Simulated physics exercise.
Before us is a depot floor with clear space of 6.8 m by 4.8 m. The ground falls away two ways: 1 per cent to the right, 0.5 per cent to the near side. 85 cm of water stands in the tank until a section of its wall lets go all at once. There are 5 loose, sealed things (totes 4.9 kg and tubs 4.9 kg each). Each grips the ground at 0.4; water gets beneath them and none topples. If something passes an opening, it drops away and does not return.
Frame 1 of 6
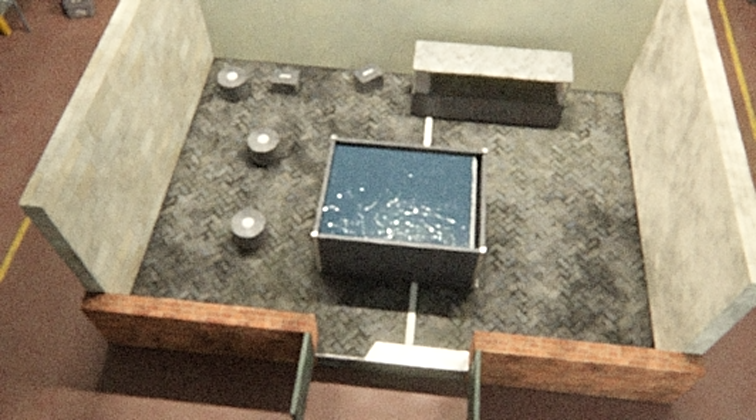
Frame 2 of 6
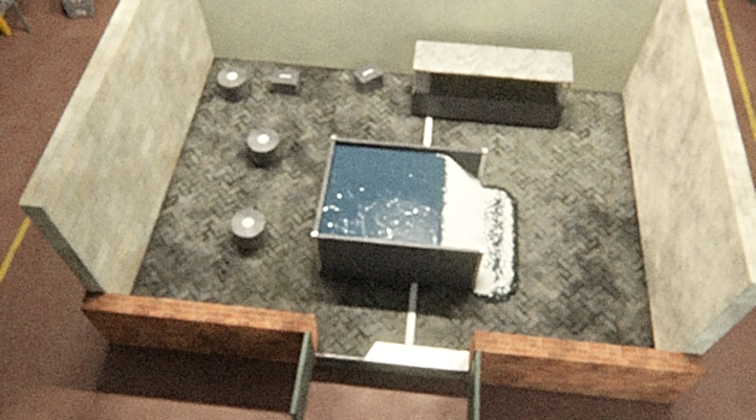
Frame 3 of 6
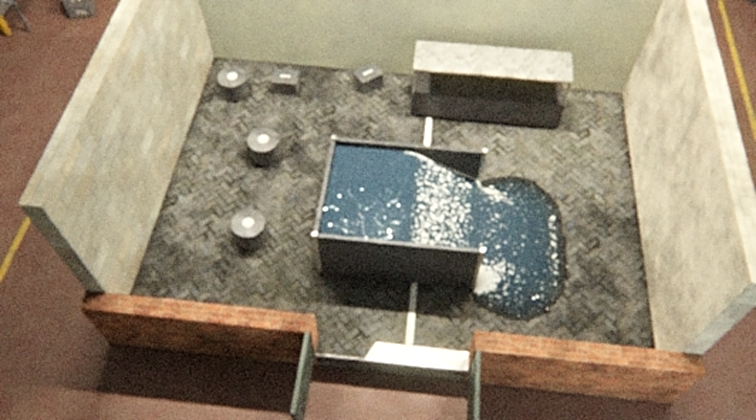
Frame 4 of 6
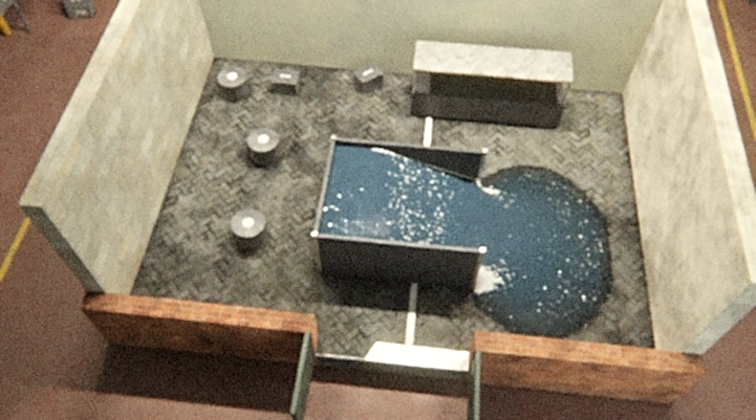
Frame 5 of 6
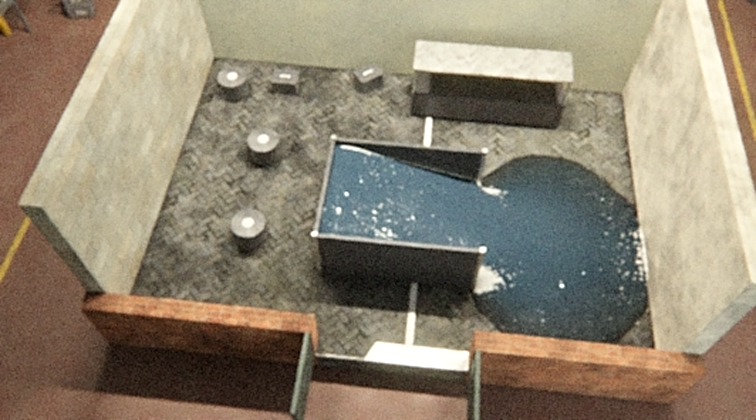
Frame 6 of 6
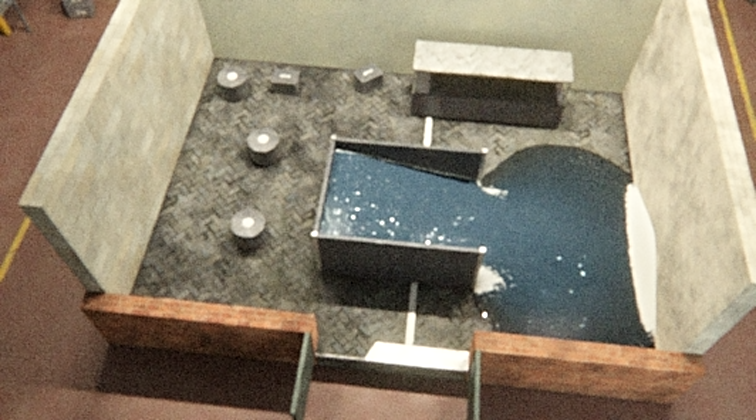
In a walled yard with a dark paved floor, a square tank sits full of blue water. Its right side opens and water gushes out in white foam, then spreads into a widening round pool that reaches the right wall, while the small grey objects on the left stay still.
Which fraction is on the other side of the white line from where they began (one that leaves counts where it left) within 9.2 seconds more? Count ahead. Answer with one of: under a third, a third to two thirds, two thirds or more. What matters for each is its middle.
Under a third.
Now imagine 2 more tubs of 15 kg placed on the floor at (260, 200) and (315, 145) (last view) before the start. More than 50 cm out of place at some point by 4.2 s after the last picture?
In order: Stays within it and stays within it.
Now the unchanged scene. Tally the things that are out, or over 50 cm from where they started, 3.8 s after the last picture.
By that time the total stands at 2.
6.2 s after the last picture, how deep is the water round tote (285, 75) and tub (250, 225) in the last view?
6 and 4 cm.
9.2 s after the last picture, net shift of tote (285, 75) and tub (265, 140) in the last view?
The first is off by 400 cm, the second by 50 cm.
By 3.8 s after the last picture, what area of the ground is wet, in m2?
27 m2.
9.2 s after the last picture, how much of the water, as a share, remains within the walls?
Roughly 88 percent.
Then, 1.2 s after the last picture 0 of 5 are over the mark; 0 afloat.
Then, 3.8 s after the last picture 0 of 5 are over the mark; 1 afloat.
Then, 6.2 s after the last picture 0 of 5 are over the mark; 5 afloat.
Then, 9.2 s after the last picture 0 of 5 are over the mark; 5 afloat.
